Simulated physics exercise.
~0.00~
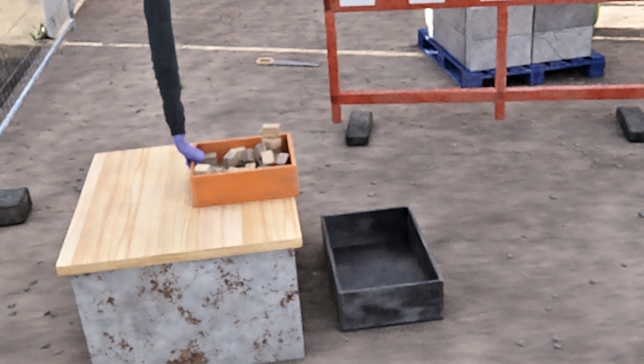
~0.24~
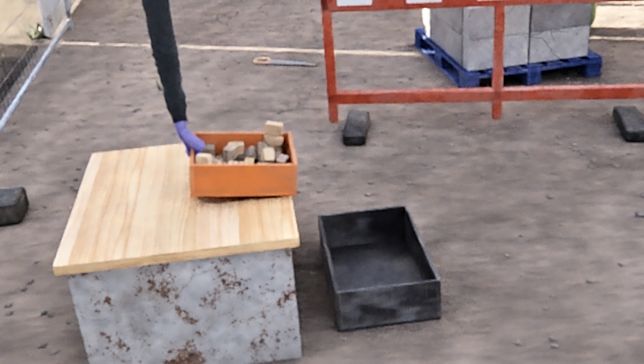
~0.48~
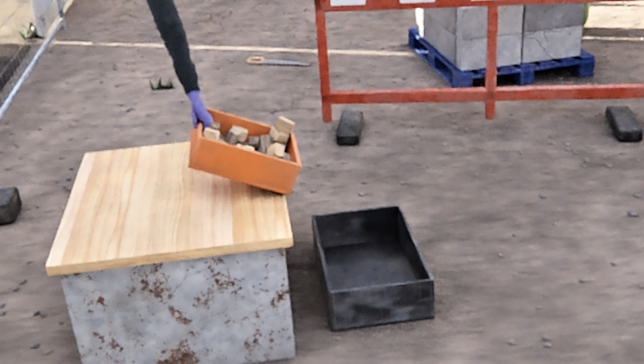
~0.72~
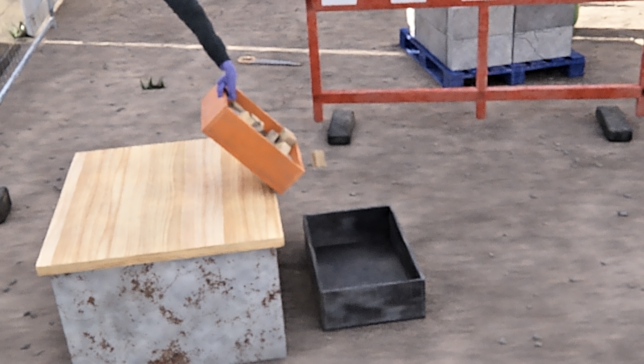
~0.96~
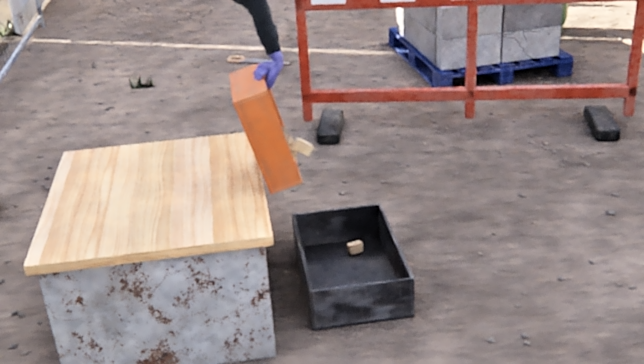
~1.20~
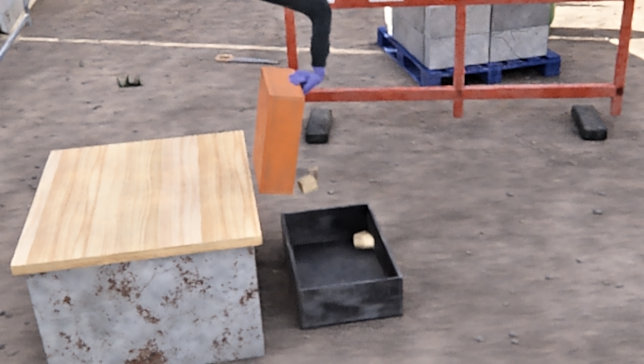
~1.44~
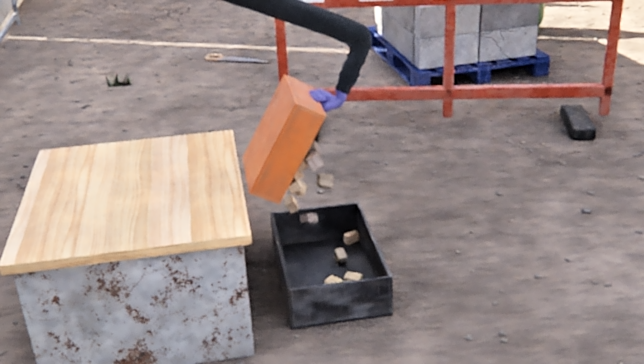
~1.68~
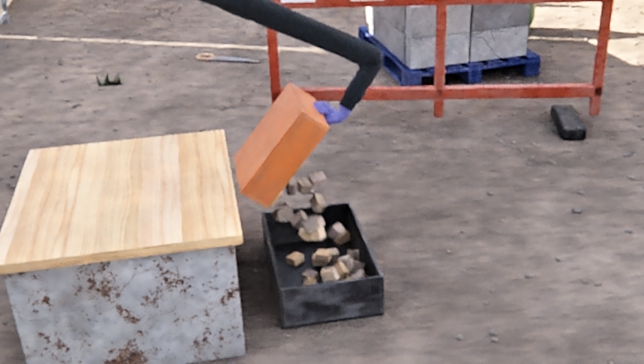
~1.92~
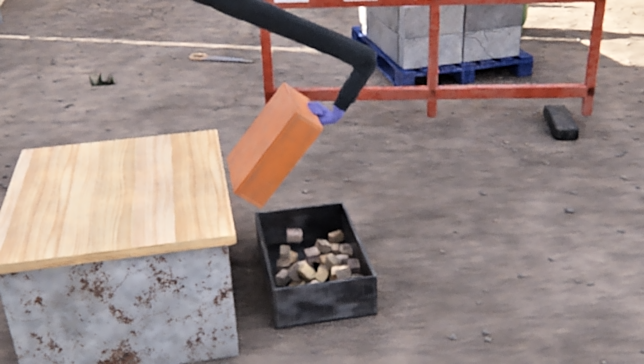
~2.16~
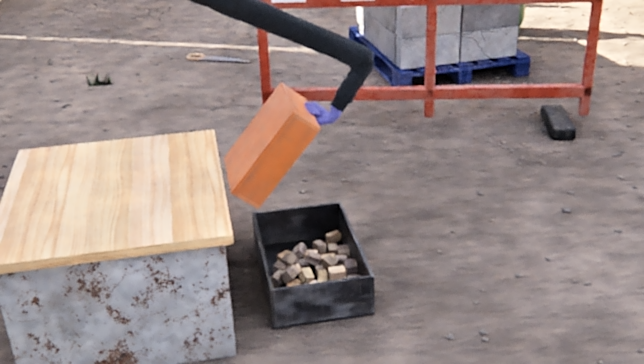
An orange box heaped with small wooden blocks sits at the end of a pale wooden bench top, a purple-gloved hand gripping its far left edge. The hand lifts that side, and the box tips to the right over the bench's end. One block drops first into the empty black tote on the ground below, and another follows. As the box swings past upright and its mouth turns downward, the rest tumble out in a thick stream. The hand stops with the box steeply overturned, and the blocks settle in a pile inside the tote, none visible on the ground around it.
